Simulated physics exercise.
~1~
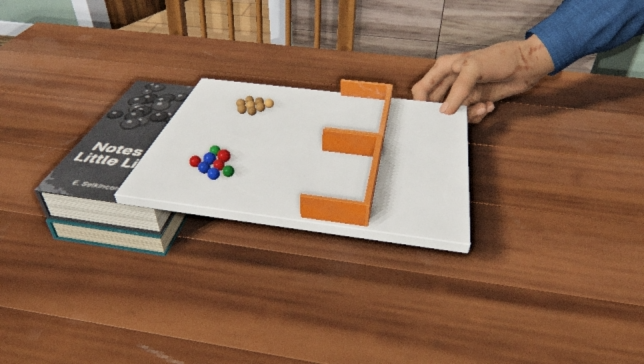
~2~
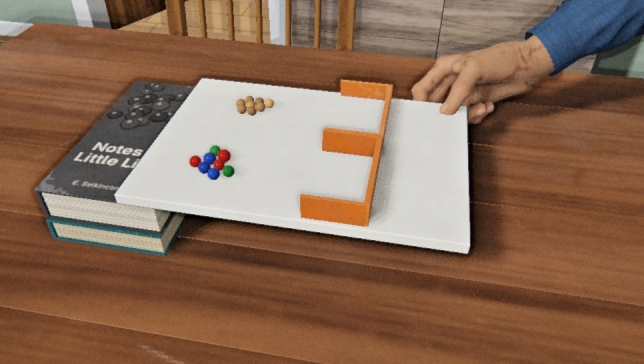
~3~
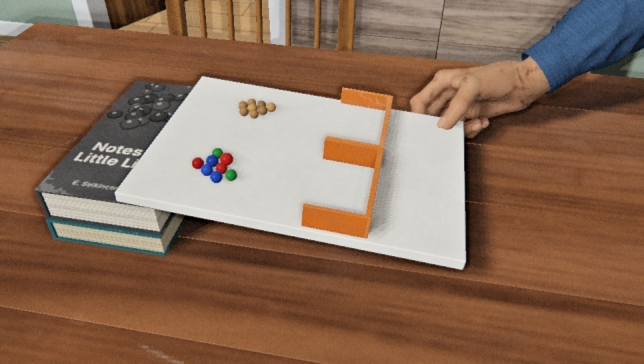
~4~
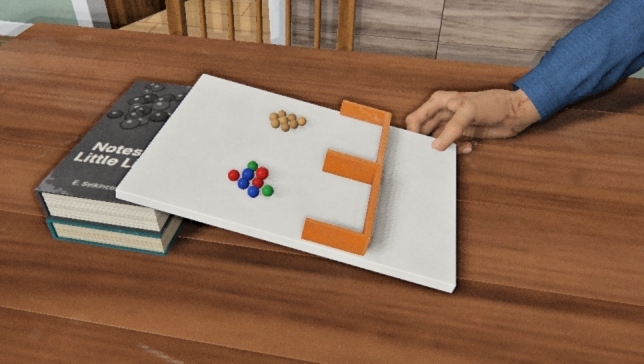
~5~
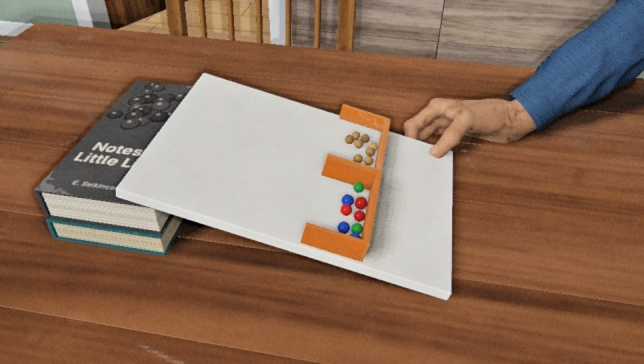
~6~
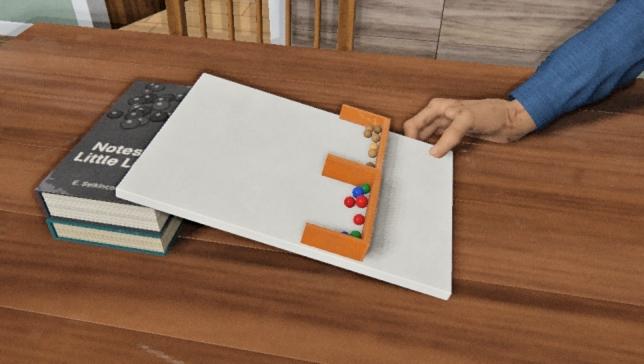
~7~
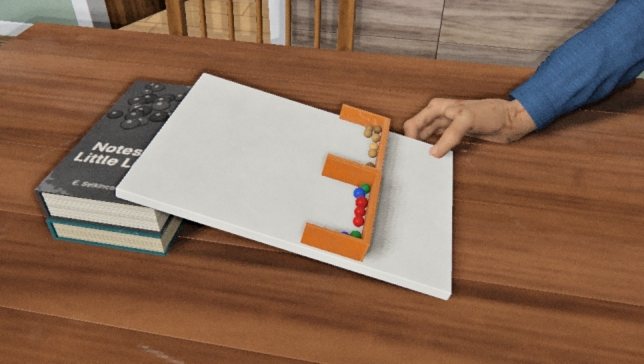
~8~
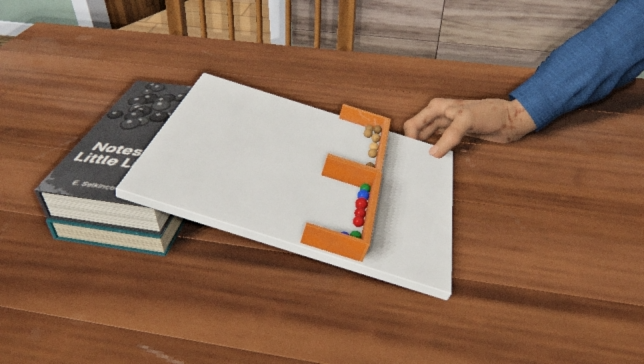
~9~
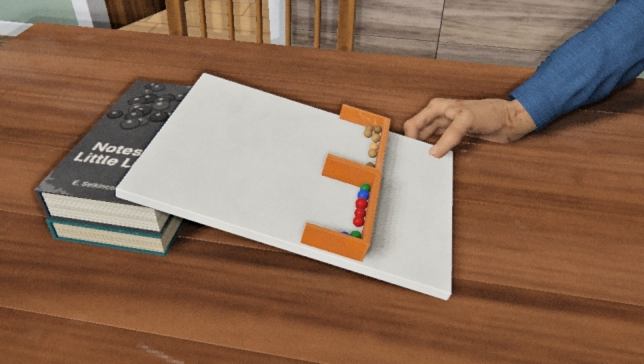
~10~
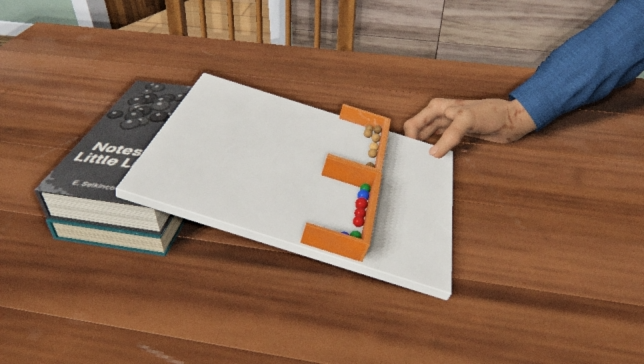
On a wooden table, a hand lowers a white board's end, and beads roll right into orange fences.
